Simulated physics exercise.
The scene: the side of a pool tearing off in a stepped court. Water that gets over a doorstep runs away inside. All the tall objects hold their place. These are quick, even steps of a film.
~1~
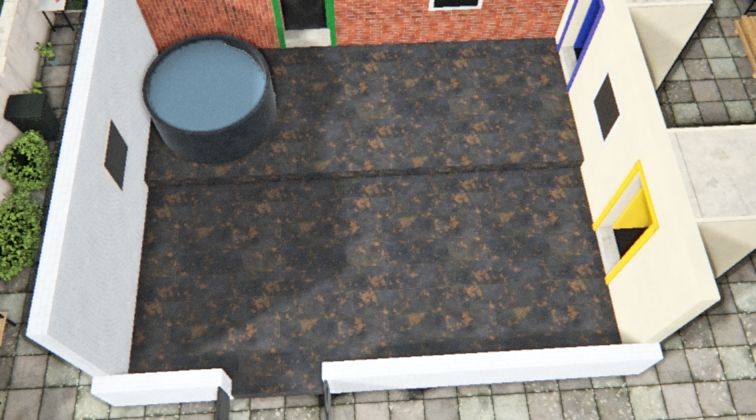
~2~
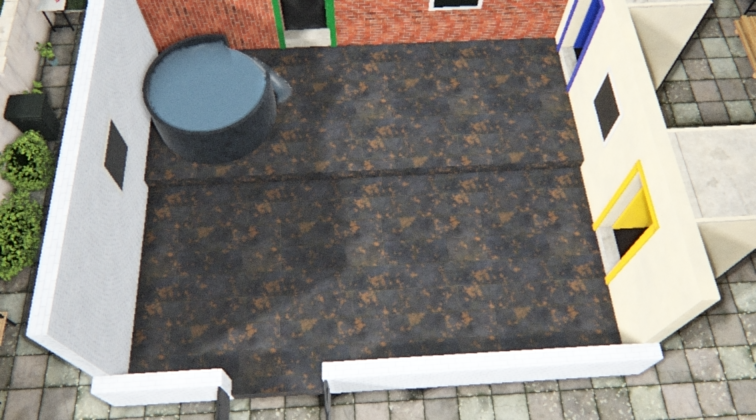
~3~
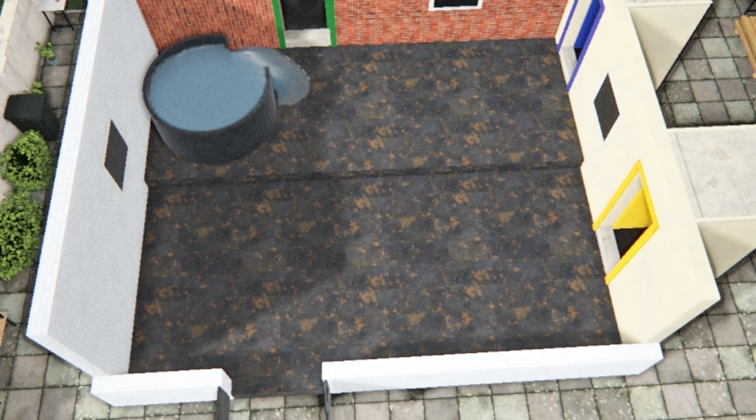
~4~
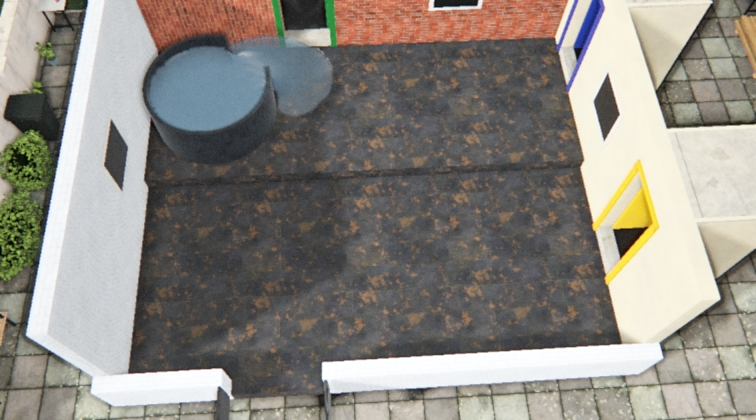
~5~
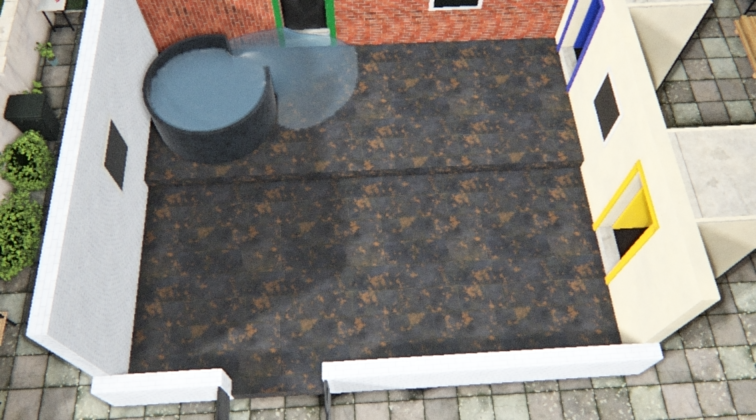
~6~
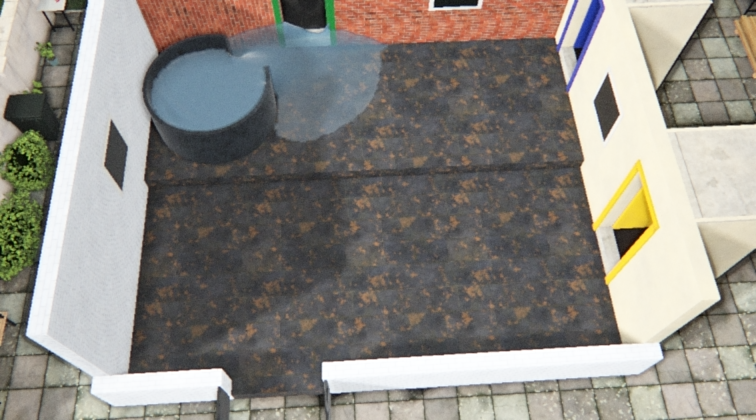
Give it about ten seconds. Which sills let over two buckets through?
The blue door takes more than that; the green door takes more than that; the yellow door stays under that.
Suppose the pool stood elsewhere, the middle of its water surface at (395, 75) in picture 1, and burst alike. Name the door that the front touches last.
That is the yellow door.
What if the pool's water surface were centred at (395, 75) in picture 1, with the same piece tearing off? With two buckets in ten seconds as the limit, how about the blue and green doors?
My reading: Blue lets more in; green holds.
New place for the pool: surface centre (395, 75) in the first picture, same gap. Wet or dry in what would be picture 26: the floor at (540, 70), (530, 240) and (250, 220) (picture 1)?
In that order: Wet, wet, no water.
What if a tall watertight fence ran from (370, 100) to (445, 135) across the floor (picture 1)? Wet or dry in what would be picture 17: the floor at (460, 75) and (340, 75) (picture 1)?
One after the other: Under water, under water.
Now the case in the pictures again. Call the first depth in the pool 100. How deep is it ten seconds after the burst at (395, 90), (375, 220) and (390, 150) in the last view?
Roughly 4, 2 and 2 per cent, in turn.
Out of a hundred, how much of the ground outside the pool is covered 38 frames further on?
Some 60 per cent.
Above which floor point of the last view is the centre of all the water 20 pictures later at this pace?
I would point to (345, 105).
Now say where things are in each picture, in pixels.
In the first frame, the round tank at (207, 85) is whole and still.
In the second frame, the front is at (286, 95), out from the gap on the round tank's far side.
In the third frame, water pours out on the round tank's far side and has run to (304, 92).
In the fourth frame, the front is at (328, 69), out from the gap on the round tank's far side.
In the fifth frame, water pours out on the round tank's far side and has run to (351, 47).
In the sixth frame, the front is at (384, 46), out from the gap on the round tank's far side.
A moment on, water covers 20 % of the floor; the blue door not reached, the green door over two buckets in, the yellow door not reached.
Next, water covers 30 % of the floor; the blue door under two buckets in, the green door far over two buckets in, the yellow door not reached.
Then, water covers 45 % of the floor; the blue door far over two buckets in, the green door far over two buckets in, the yellow door wet at the sill, nothing in.
Later, water covers 60 % of the floor; the blue door far over two buckets in, the green door far over two buckets in, the yellow door wet at the sill, nothing in.
In the end, water covers 85 % of the floor; the blue door far over two buckets in, the green door far over two buckets in, the yellow door wet at the sill, nothing in.
